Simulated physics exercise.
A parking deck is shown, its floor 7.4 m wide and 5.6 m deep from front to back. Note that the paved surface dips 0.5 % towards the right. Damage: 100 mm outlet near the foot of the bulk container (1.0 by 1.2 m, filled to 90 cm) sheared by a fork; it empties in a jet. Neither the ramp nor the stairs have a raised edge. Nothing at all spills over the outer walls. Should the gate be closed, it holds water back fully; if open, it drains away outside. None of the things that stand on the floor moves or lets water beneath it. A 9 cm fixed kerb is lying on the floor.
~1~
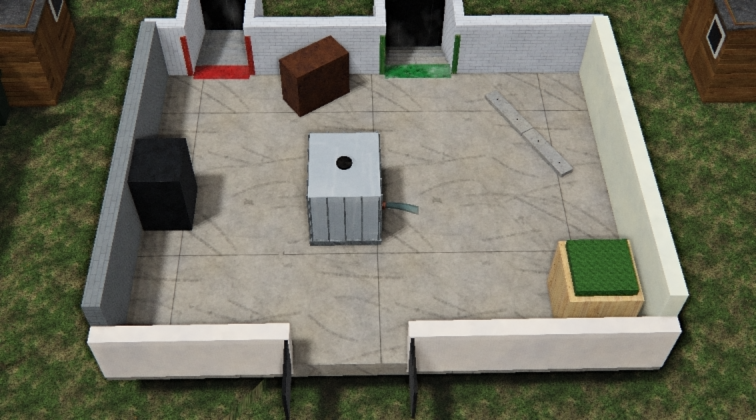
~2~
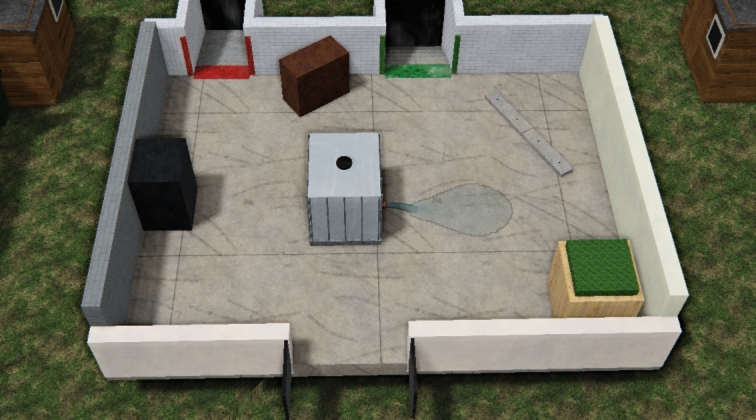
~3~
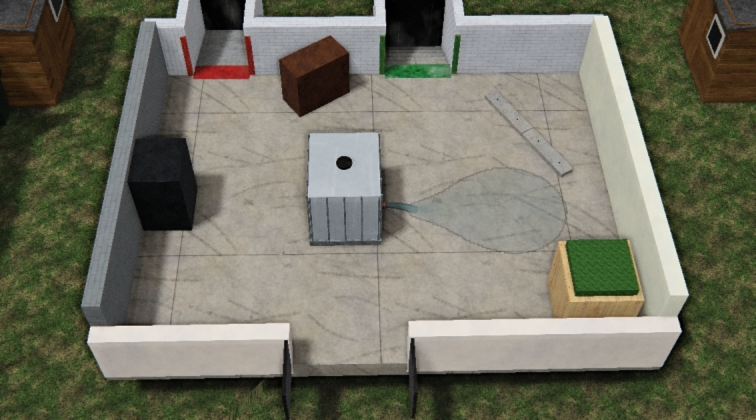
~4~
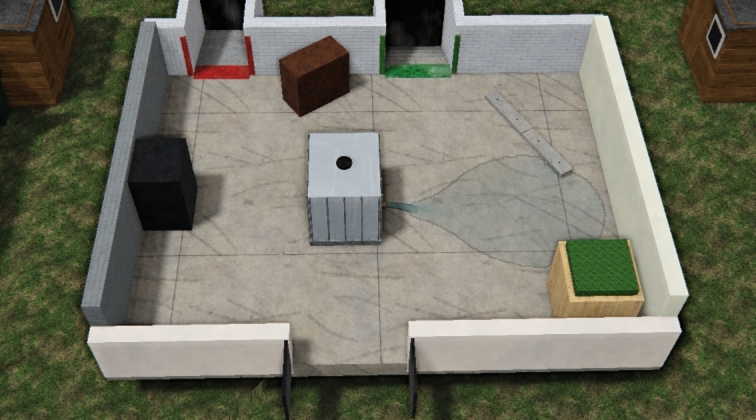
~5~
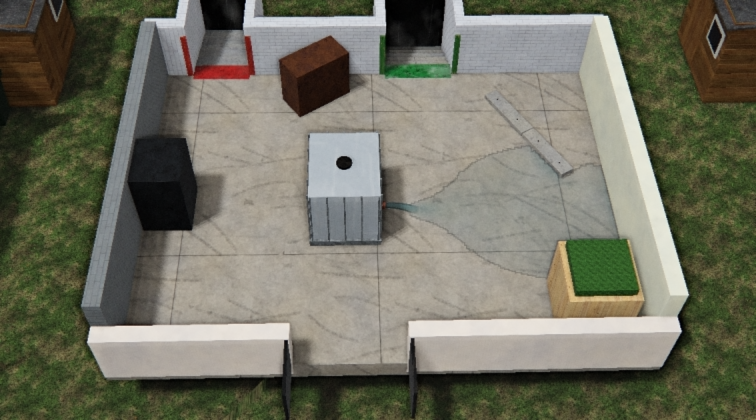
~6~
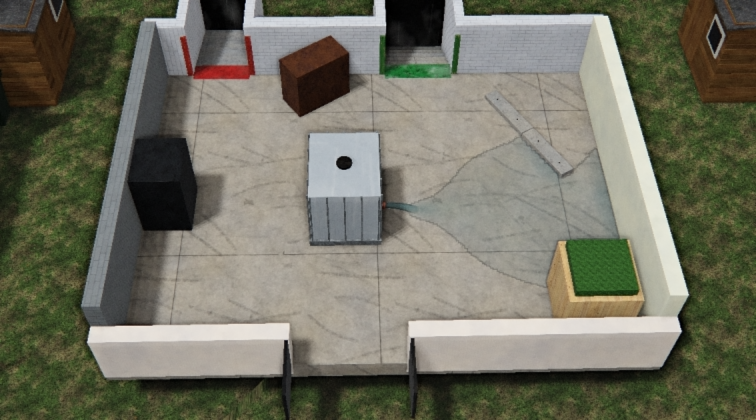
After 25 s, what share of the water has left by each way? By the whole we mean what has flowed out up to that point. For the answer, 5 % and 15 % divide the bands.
Estimated shares - the gateway: Less than 5 %, the stair shaft (marked green): Under 5 %, the down ramp (marked red): Less than 5 %.
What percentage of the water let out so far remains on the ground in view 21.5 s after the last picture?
About 96 in a hundred.
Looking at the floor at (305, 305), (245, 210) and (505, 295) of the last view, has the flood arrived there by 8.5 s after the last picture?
One by one, I'd say spared, spared and swamped.
Then, 1.5 s after the last picture water covers 20 % of the floor and is deepest (5 cm) near (420, 207); gone so far, the gateway 0 %, the stair shaft (marked green) 0 %, the down ramp (marked red) 0 %.
Then, 4.5 s after the last picture water covers 25 % of the floor and is deepest (5 cm) near (420, 207); gone so far, the gateway 0 %, the stair shaft (marked green) 0 %, the down ramp (marked red) 0 %.
Then, 8.5 s after the last picture water covers 35 % of the floor and is deepest (5 cm) near (642, 333); gone so far, the gateway 0 %, the stair shaft (marked green) 0 %, the down ramp (marked red) 0 %.
Then, 12.5 s after the last picture water covers 45 % of the floor and is deepest (4 cm) near (645, 344); gone so far, the gateway 0 %, the stair shaft (marked green) 0 %, the down ramp (marked red) 0 %.
Then, 21.5 s after the last picture water covers 60 % of the floor and is deepest (4 cm) near (625, 260); gone so far, the gateway 1 %, the stair shaft (marked green) 3 %, the down ramp (marked red) 0 %.
